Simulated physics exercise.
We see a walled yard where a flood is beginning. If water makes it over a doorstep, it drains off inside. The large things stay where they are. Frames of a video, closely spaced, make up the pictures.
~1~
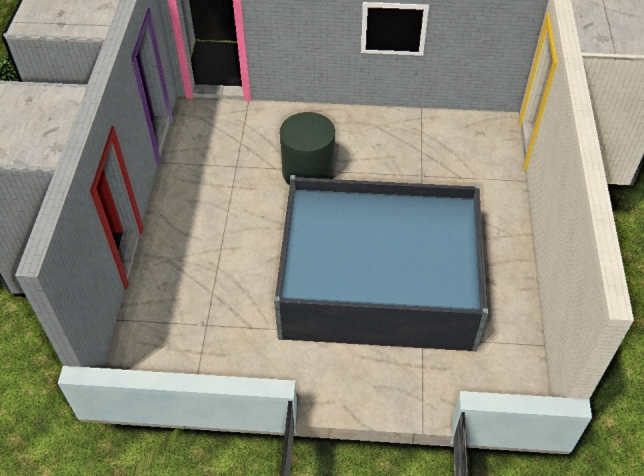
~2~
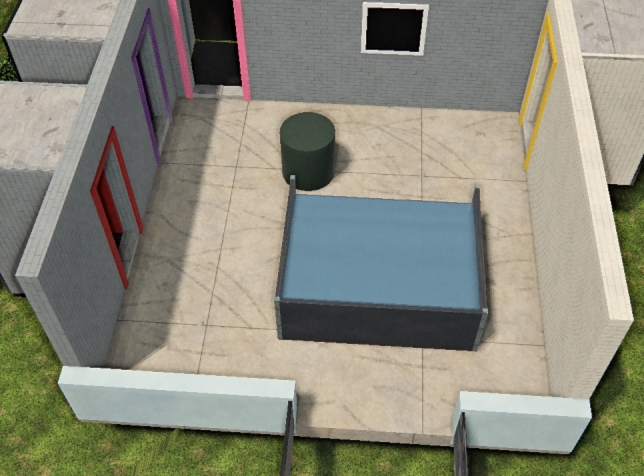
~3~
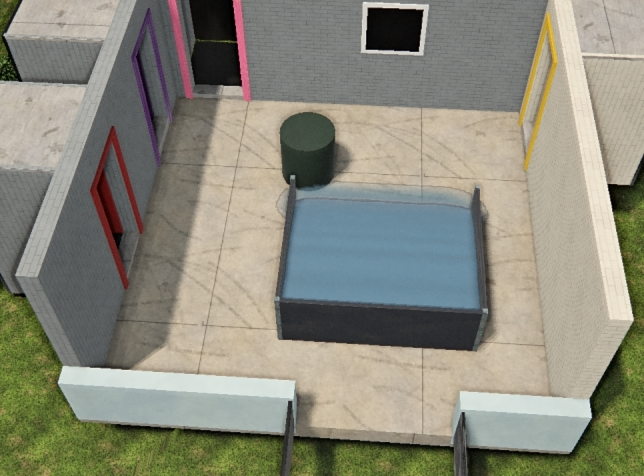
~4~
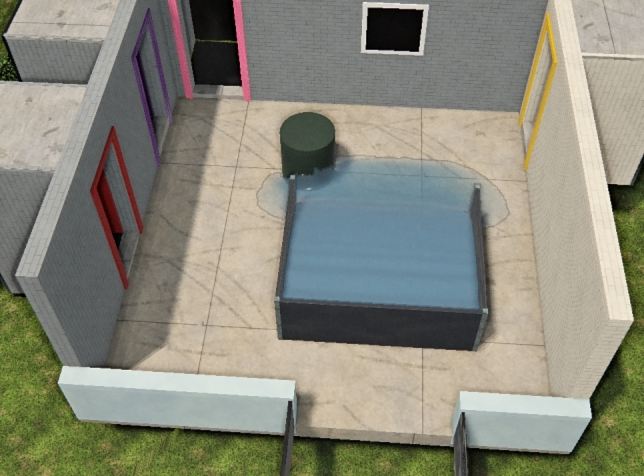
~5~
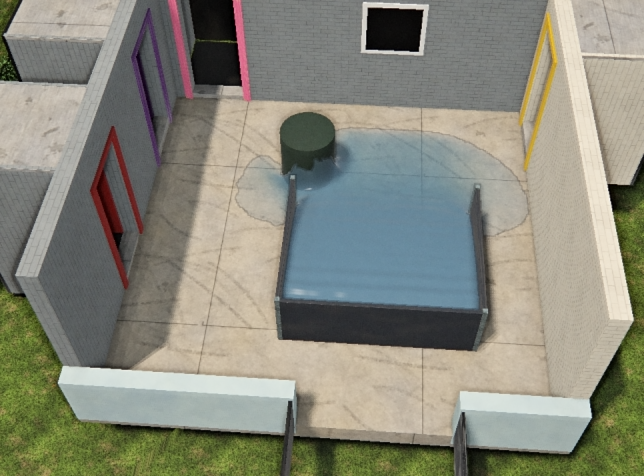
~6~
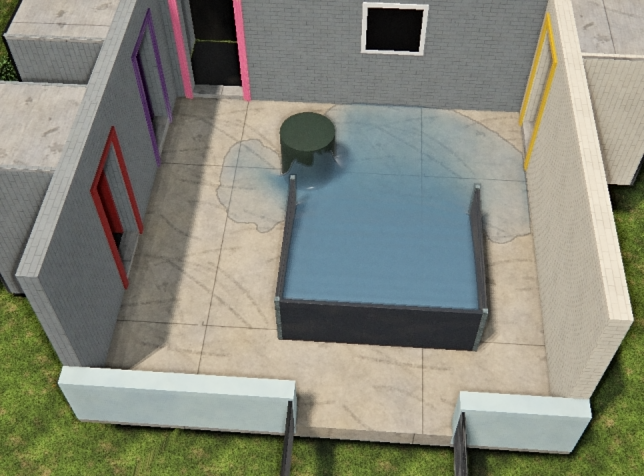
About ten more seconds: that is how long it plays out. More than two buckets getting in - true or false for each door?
Purple door: True; pink door: True; red door: True; yellow door: True.
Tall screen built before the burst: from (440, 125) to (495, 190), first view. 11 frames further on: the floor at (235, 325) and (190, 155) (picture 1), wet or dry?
Taking the points in order, the first is high and dry and the second is inundated.
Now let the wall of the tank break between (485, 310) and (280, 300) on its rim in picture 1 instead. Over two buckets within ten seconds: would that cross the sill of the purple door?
With the breach moved, the purple one stays within limits.
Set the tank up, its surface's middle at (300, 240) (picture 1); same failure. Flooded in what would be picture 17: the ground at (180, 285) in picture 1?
Point status: Unsoaked.
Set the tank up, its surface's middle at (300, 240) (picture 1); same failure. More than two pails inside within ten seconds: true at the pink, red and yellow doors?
Going through them, pink overshoots, red remains below the limit and yellow overshoots.
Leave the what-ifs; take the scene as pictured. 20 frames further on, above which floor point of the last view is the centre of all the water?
Close to pixel (359, 197).
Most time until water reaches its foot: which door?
Answer - the red door.
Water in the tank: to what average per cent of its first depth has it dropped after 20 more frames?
That comes to about 20 per cent.
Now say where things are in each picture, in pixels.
In the first frame, the tank at (382, 245) is whole and still.
In the second frame, water pours out on the tank's far side and has run to a hidden place.
In the third frame, the front is at (284, 198), out from the gap on the tank's far side.
In the fourth frame, the front is at (272, 180), out from the gap on the tank's far side.
In the fifth frame, the front is at (256, 163), out from the gap on the tank's far side.
In the sixth frame, water pours out on the tank's far side and has run to (236, 148).
A moment on, water covers 45 % of the floor; the purple door wet at the sill, nothing in, the pink door wet at the sill, nothing in, the red door not reached, the yellow door wet at the sill, nothing in.
Next, water covers 55 % of the floor; the purple door wet at the sill, nothing in, the pink door wet at the sill, nothing in, the red door wet at the sill, nothing in, the yellow door far over two buckets in.
Then, water covers 75 % of the floor; the purple door over two buckets in, the pink door over two buckets in, the red door under two buckets in, the yellow door far over two buckets in.
Later, water covers 95 % of the floor; the purple door far over two buckets in, the pink door far over two buckets in, the red door under two buckets in, the yellow door far over two buckets in.
In the end, water covers 95 % of the floor; the purple door far over two buckets in, the pink door far over two buckets in, the red door over two buckets in, the yellow door far over two buckets in.
